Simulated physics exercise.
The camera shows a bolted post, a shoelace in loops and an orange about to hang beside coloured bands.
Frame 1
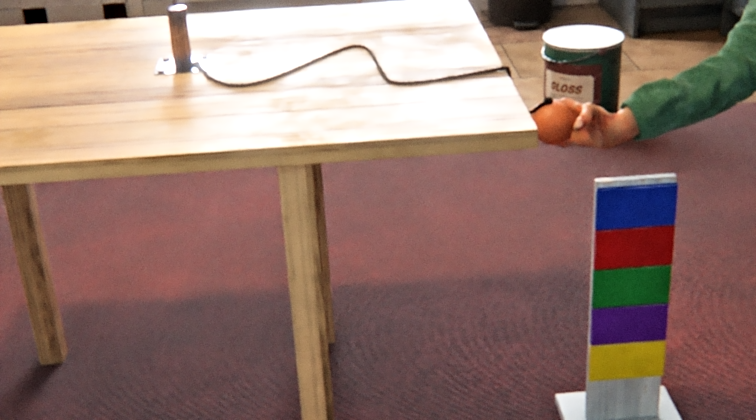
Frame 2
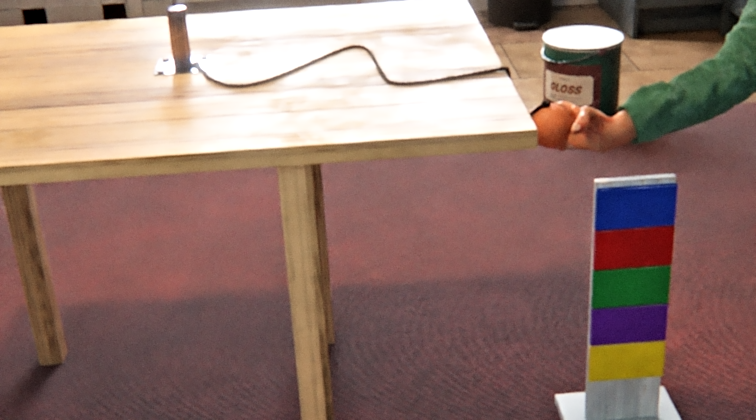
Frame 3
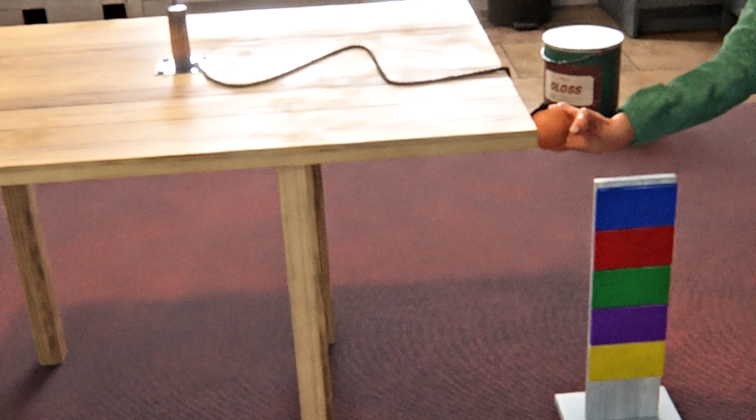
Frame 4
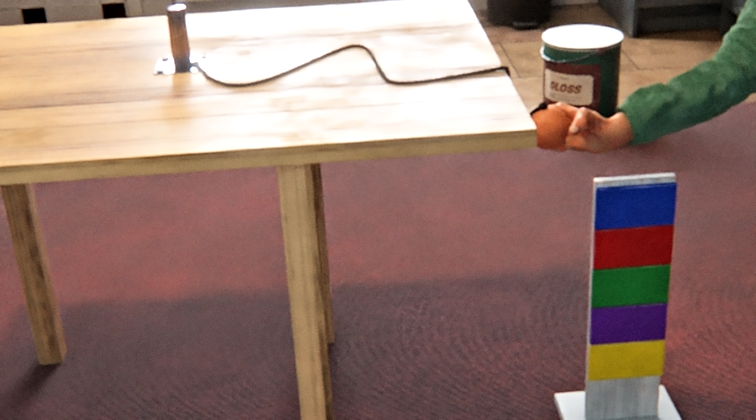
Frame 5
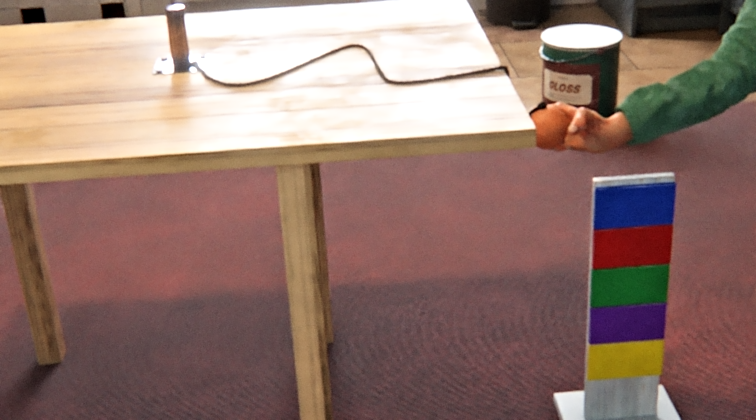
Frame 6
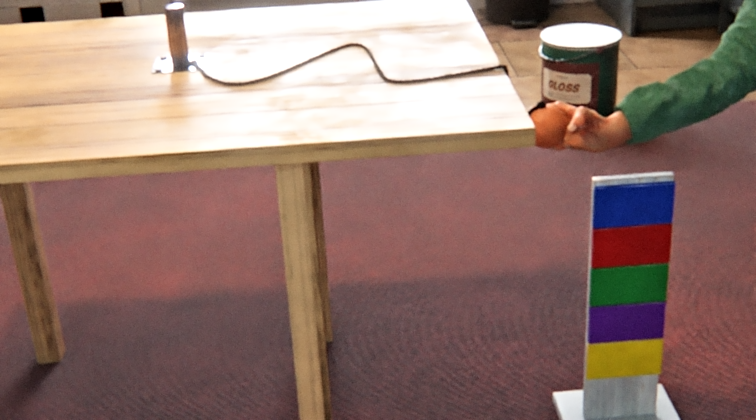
In a room with a dark red floor, a green-sleeved hand holds an orange at a wooden table's right edge, above and left of coloured bands, while a dark cord lies curved across the tabletop; almost nothing moves.
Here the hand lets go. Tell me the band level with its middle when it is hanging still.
That is the purple band.
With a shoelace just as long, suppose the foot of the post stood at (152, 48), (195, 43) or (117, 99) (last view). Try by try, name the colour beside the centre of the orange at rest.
Going case by case, it's green, purple and finally green.
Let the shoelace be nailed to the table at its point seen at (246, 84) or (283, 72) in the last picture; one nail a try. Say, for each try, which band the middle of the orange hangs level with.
Each in turn comes out as green, green.
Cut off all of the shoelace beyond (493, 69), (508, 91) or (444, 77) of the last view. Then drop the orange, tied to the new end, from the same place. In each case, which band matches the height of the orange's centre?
Result per try - red; green; blue.
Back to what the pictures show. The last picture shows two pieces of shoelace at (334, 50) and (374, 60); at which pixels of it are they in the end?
You'll find the first mark at (423, 57) and the second mark at (498, 75).
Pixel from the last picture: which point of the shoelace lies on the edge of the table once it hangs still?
At (372, 56).
Early on, orange near (491, 290); level with green.
Midway, orange near (490, 316); level with purple.
Finally, orange near (495, 321); level with purple. The shoelace holds its middle at purple.
